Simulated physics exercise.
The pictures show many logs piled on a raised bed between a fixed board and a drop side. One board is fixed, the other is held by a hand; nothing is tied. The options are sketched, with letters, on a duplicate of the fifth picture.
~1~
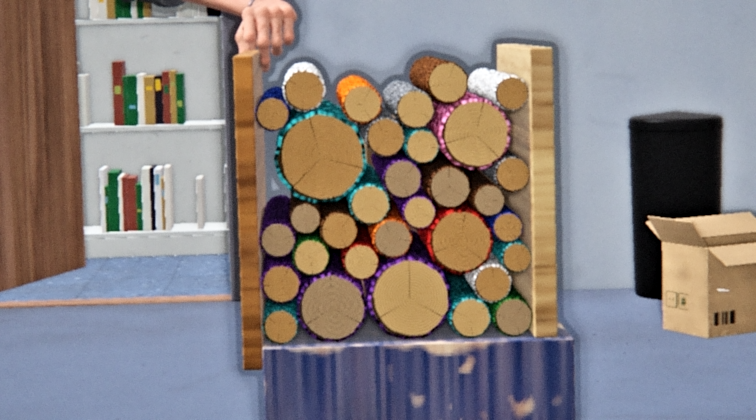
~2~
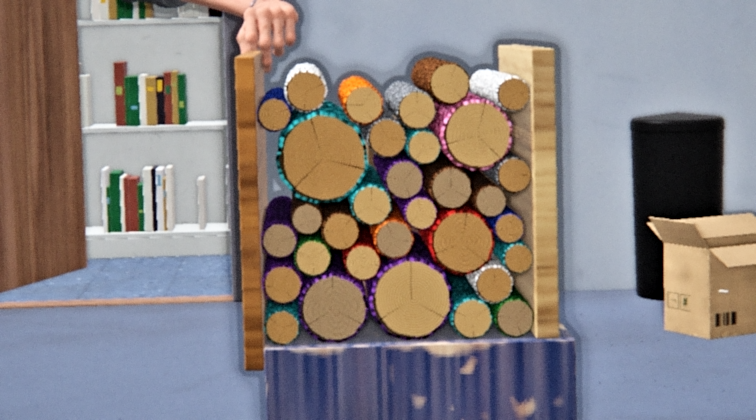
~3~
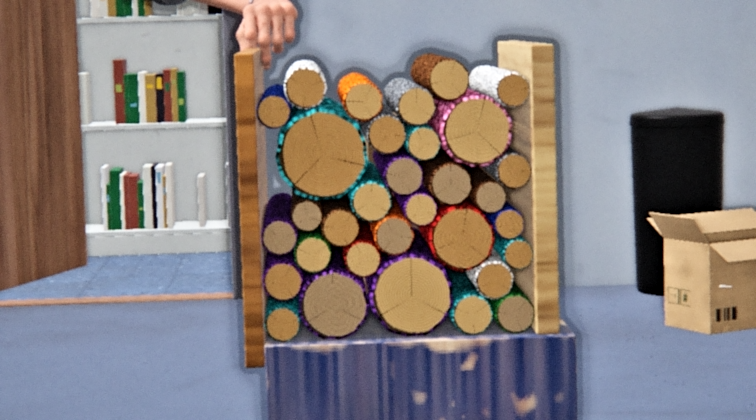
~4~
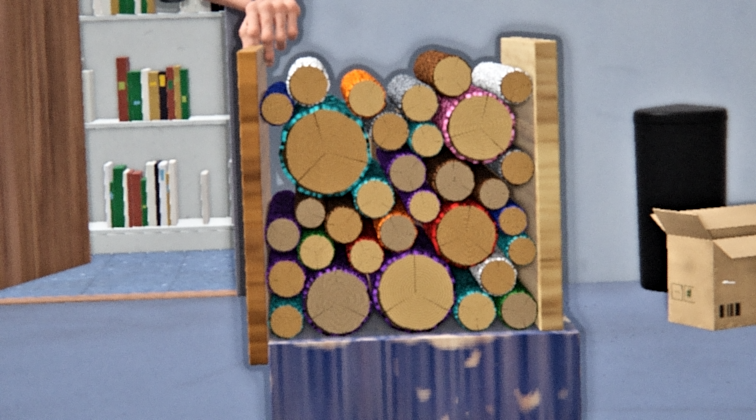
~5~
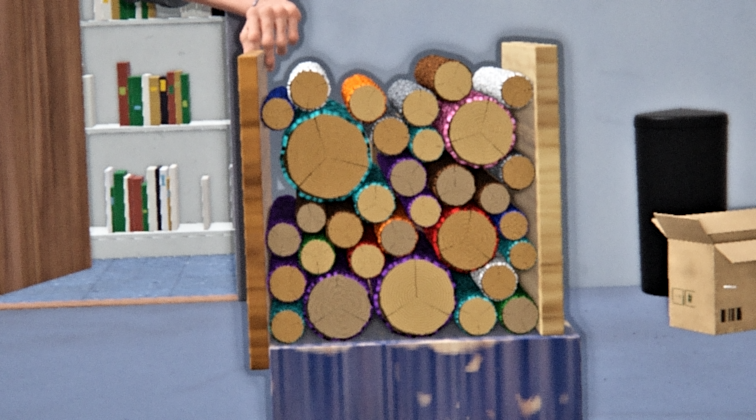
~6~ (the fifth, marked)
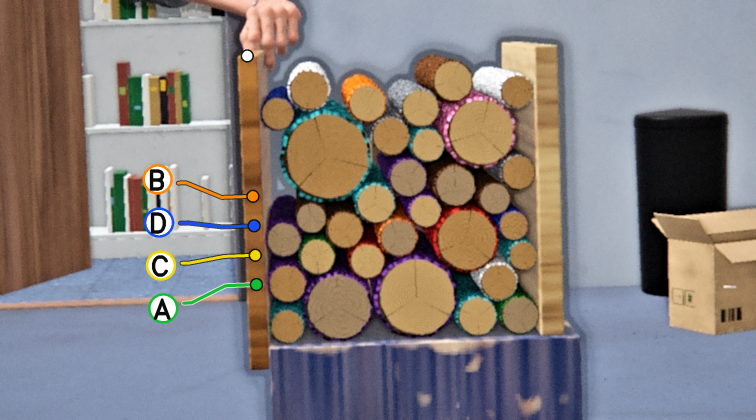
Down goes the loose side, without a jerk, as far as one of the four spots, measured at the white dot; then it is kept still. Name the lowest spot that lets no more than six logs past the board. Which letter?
No lower than C.
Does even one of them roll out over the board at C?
Yes, at C.
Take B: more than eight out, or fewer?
At B, fewer than eight.
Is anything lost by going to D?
At D: Yes.
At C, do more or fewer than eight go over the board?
It loses fewer than eight.
On the copy, A at (257, 285); B at (253, 196); C at (256, 255); D at (255, 226); the white dot at (248, 56).
On C. First, top of the board (261, 141).
Then, top of the board (264, 237).
Finally, top of the board (265, 254), two out over the board.
By contrast, A more than six out over the board; B one out over the board; D one out over the board.
